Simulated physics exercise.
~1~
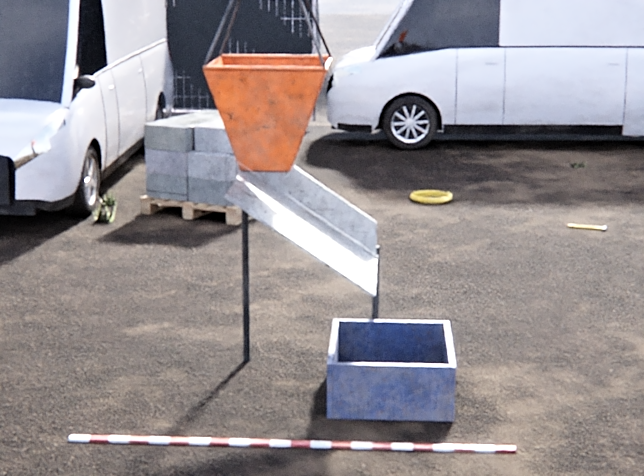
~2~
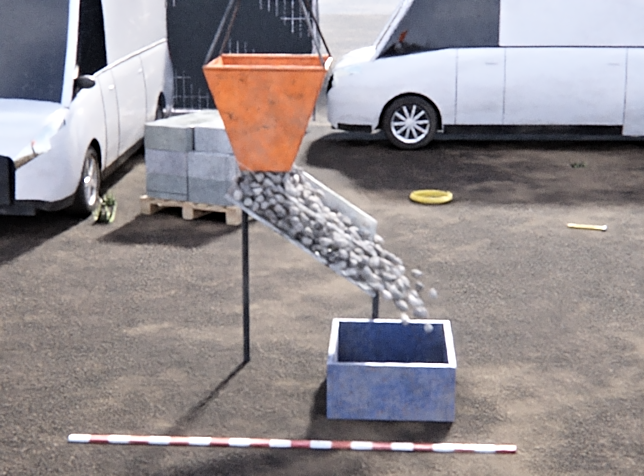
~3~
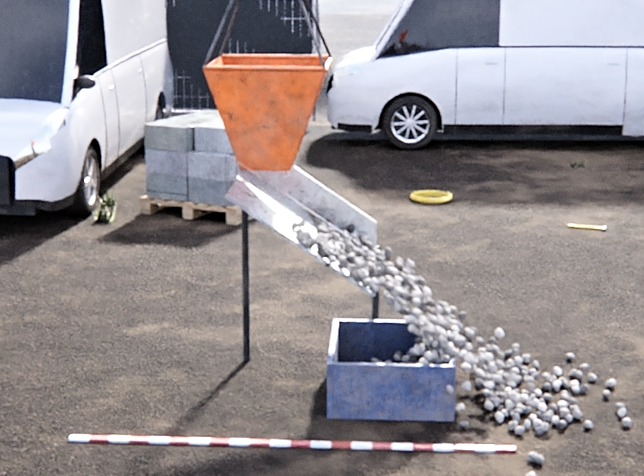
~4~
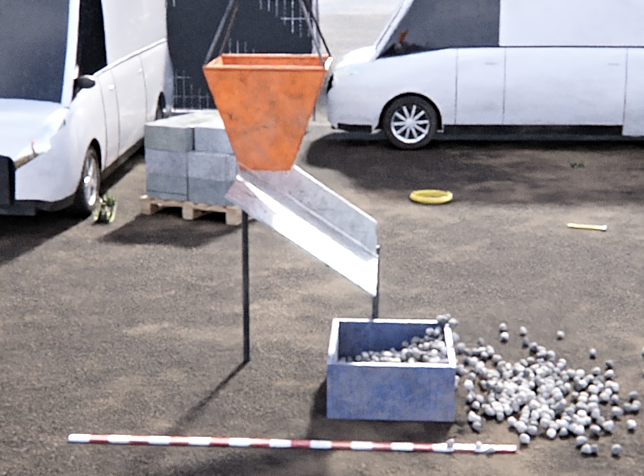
Paved yard with parked white vans, grey stones pouring from an orange hopper down a chute, most landing in a blue bin, others scattering right.
